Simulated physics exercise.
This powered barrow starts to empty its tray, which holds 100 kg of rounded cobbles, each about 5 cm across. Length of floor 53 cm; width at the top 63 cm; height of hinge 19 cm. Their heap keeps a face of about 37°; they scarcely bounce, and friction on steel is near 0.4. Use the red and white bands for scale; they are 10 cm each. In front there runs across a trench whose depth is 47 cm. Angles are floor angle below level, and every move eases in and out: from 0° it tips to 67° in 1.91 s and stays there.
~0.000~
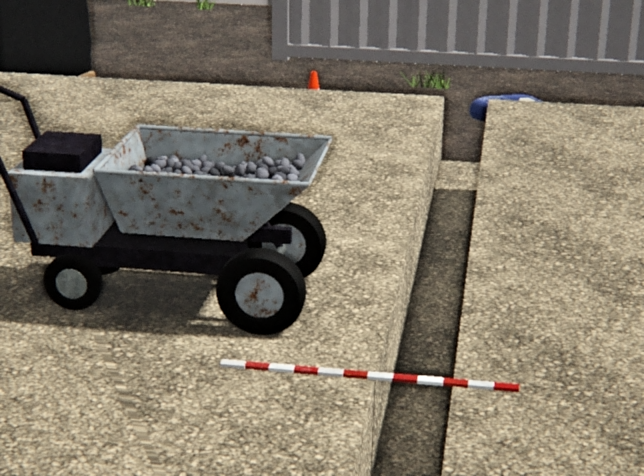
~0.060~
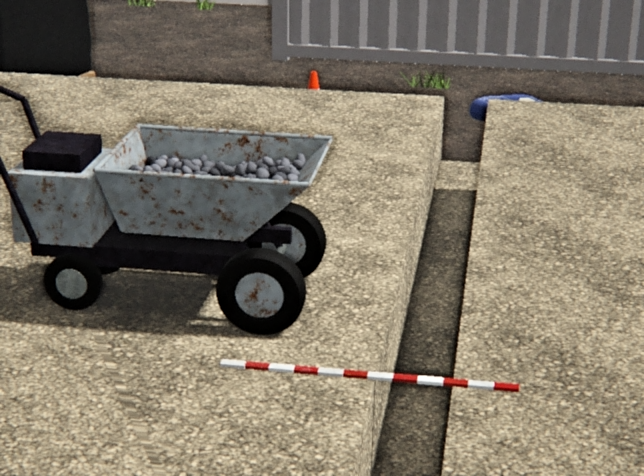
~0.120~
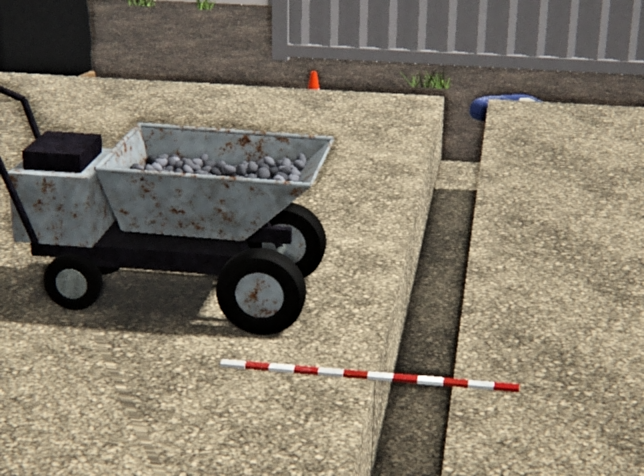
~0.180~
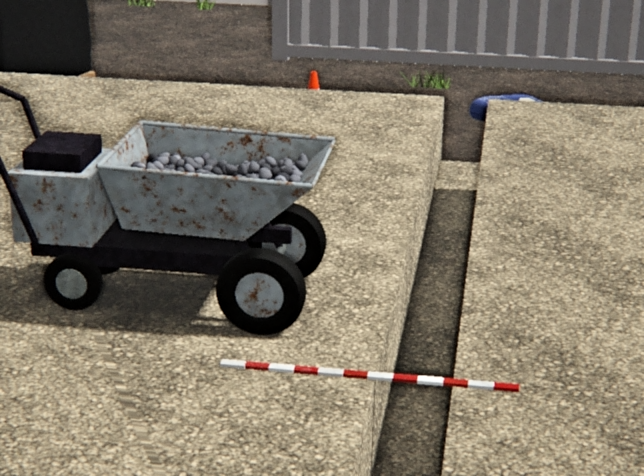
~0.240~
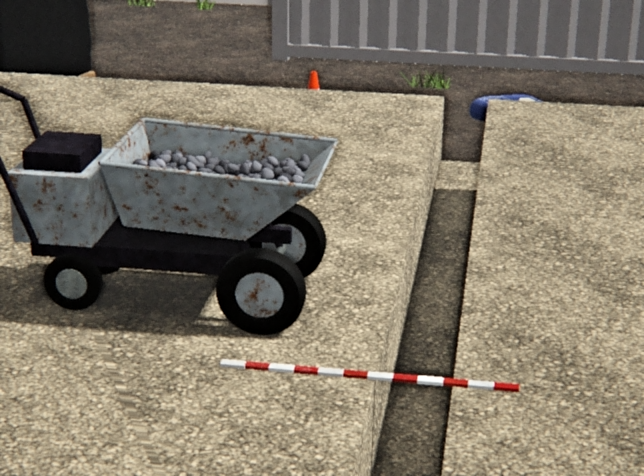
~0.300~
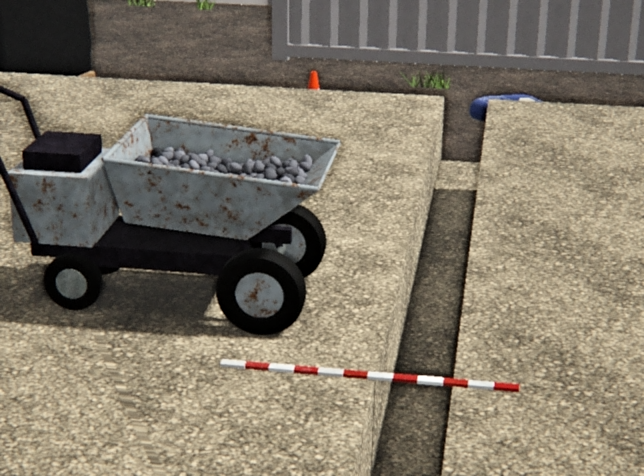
A pale, gritty concrete yard is seen from a raised, fixed viewpoint, with a grey ribbed metal wall and a strip of dark ground behind. On the left stands a rust-flecked grey barrow on black wheels, its tray holding grey cobbles, beside a narrow trench with a red-and-white pole lying across it. The barrow stays put while its tray slowly tilts slightly towards the right, carrying the stones with it.
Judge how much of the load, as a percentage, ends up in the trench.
Around 90 %.
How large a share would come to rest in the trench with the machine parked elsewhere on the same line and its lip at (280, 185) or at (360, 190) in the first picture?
From the first place around 100 per cent, from the other around 30.
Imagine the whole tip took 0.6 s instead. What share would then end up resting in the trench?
Expected share: Around 60%.
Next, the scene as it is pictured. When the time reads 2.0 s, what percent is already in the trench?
Roughly 50 percent of the load.
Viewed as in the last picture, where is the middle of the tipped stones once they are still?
I'd put it close to (430, 392).
After 1.4 s the floor is at 56°; 100 % in the tray; the foremost stones are at (390, 247).
After 2.0 s the floor is at 67°; 43 % in the tray, 52 % in the trench, 5 % past the trench; the foremost stones are at (496, 321).
After 2.4 s the floor is at 67°; 13 % in the tray, 77 % in the trench, 10 % past the trench; the foremost stones are at (568, 324).
After 4.3 s the floor is at 67°; 0 % in the tray, 90 % in the trench, 10 % past the trench; the foremost stones are at (603, 328).
